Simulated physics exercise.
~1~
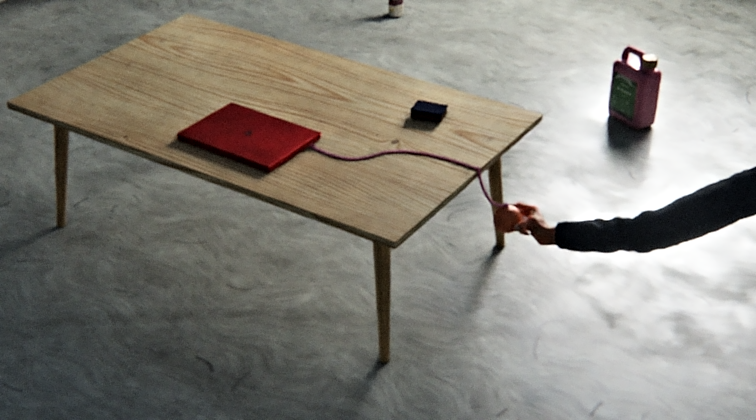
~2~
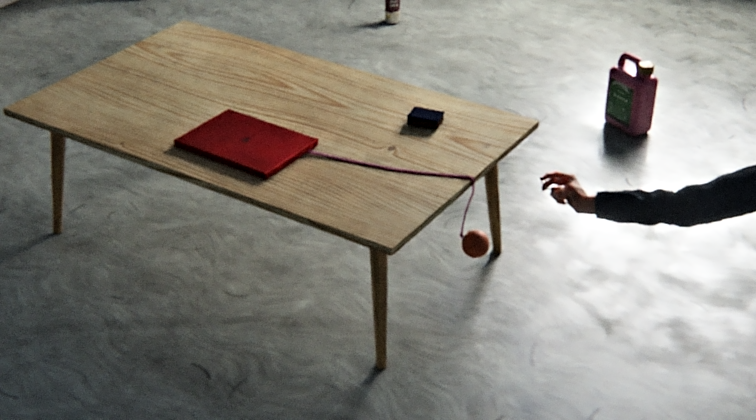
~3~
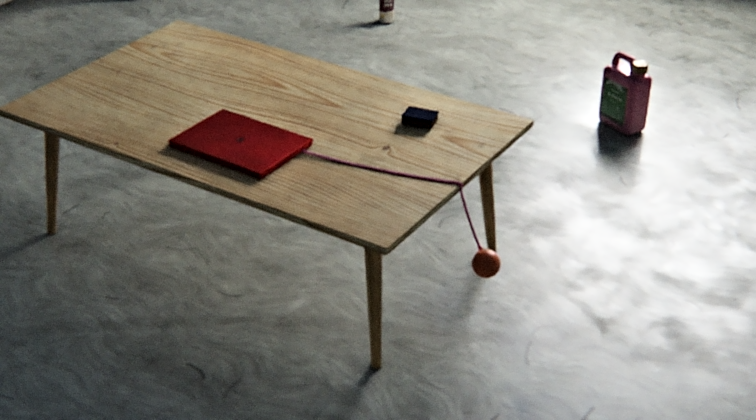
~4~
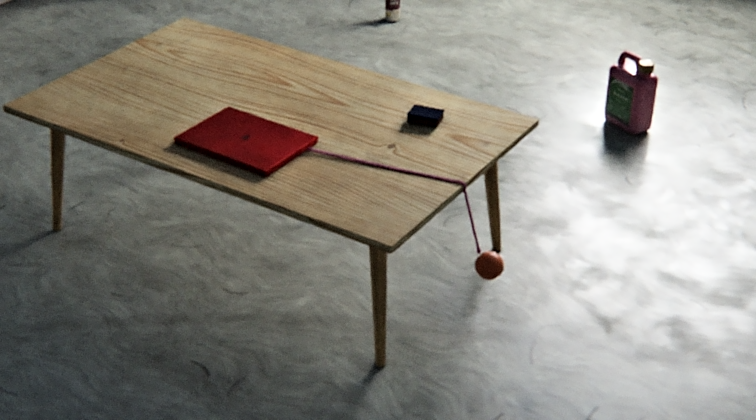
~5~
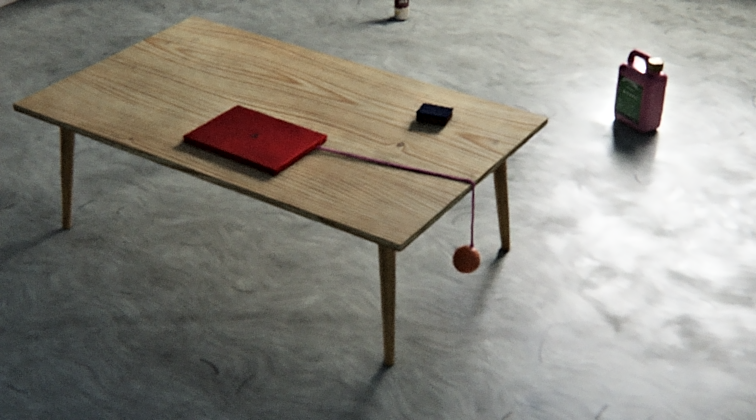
An orange tied by a ribbon to a red laptop was lowered past the end of a wooden table by a hand, which let go and drew back. It dropped a little, then hung swaying off the floor while the laptop and sponge stayed put.
